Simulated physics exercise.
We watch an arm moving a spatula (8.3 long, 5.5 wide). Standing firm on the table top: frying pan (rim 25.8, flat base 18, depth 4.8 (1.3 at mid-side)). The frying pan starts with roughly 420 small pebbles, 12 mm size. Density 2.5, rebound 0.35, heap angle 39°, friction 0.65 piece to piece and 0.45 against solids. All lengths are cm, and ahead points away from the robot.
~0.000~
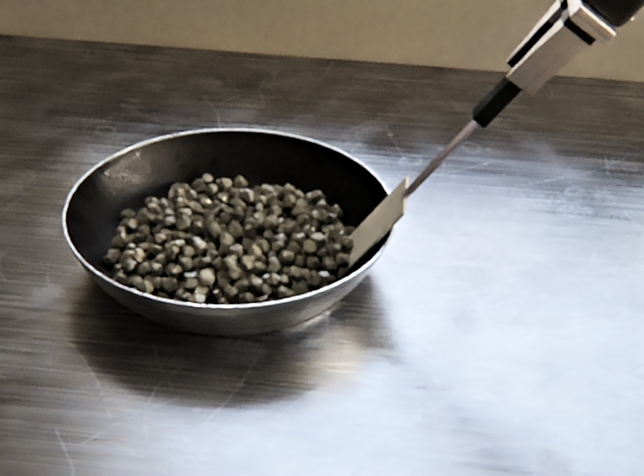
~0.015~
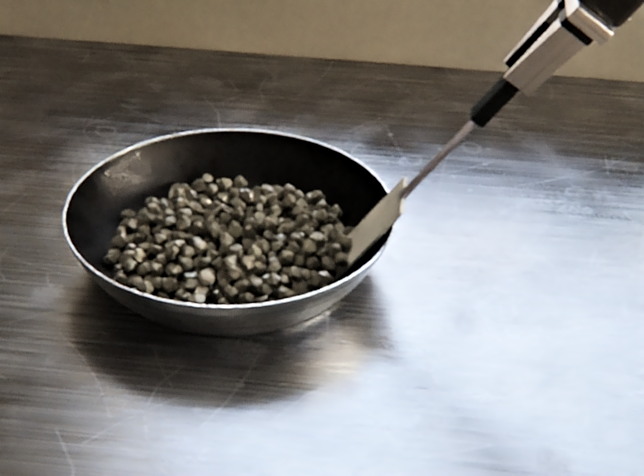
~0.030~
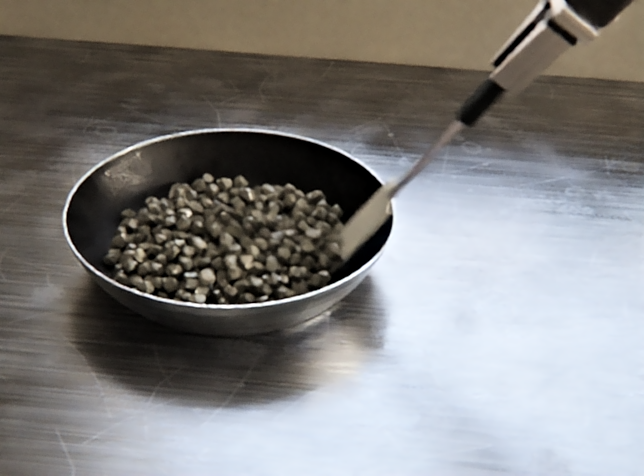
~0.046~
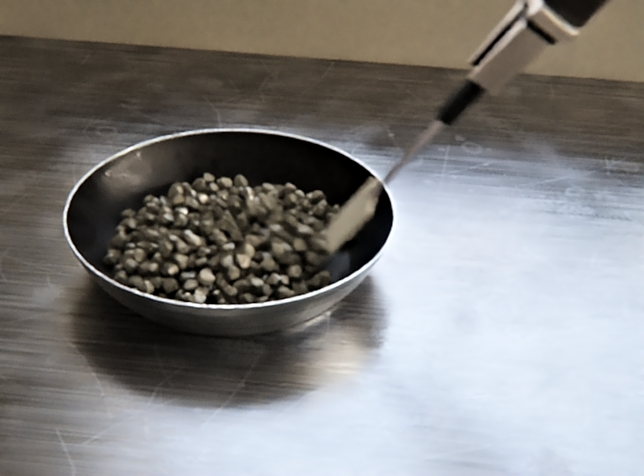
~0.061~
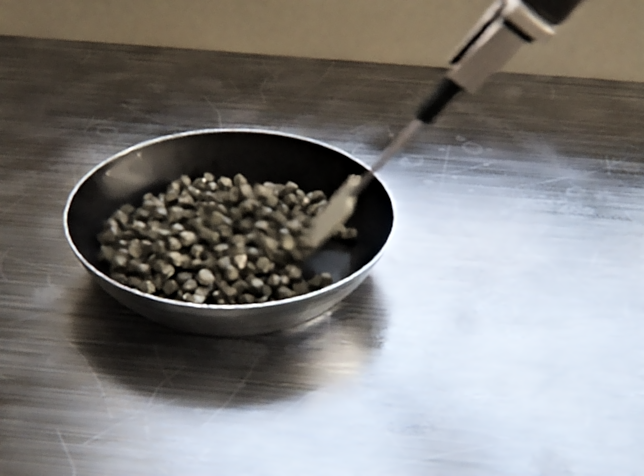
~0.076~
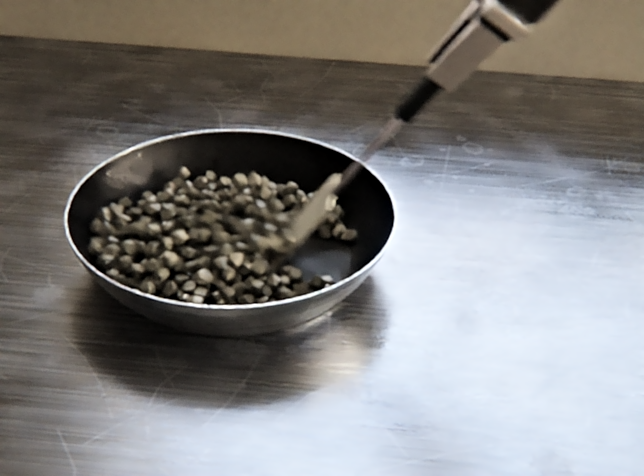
On a scratched metal table top, a robot arm moving a spatula leftward through small pebbles in a dark frying pan.
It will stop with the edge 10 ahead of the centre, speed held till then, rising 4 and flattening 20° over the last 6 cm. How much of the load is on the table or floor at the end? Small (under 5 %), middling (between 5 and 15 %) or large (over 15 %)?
A large share, over 15 %, ends on the table or floor.
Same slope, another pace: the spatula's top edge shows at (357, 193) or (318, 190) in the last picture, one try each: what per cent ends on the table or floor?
Some 15 and 25 per cent.
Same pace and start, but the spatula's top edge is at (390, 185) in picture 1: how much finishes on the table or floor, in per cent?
Some 15 per cent.
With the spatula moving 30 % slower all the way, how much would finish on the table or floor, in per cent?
It would be near 20 per cent.
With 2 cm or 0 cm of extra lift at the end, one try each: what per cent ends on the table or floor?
Some 20 and 10 per cent.
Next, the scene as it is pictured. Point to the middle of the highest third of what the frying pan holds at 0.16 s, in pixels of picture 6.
Around (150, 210).
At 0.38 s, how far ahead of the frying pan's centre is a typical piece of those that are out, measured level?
Roughly 20 cm.
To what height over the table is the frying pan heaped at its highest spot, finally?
About 5.5 cm.
After 0.12 s, sloping 55°, highest piece 6 above the table; 419 in the frying pan.
After 0.16 s, sloping 49°, highest piece 6 above the table; 418 in the frying pan, 1 on the blade or in flight.
After 0.38 s, sloping 35°, highest piece 12 above the table; 328 in the frying pan, 39 on the table or floor, 52 on the blade or in flight.
After 1.43 s, sloping 35°, highest piece 6 above the table; 328 in the frying pan, 91 on the table or floor.
In the end, 328 in the frying pan, 91 on the table or floor. That is 22 % on the table or floor.
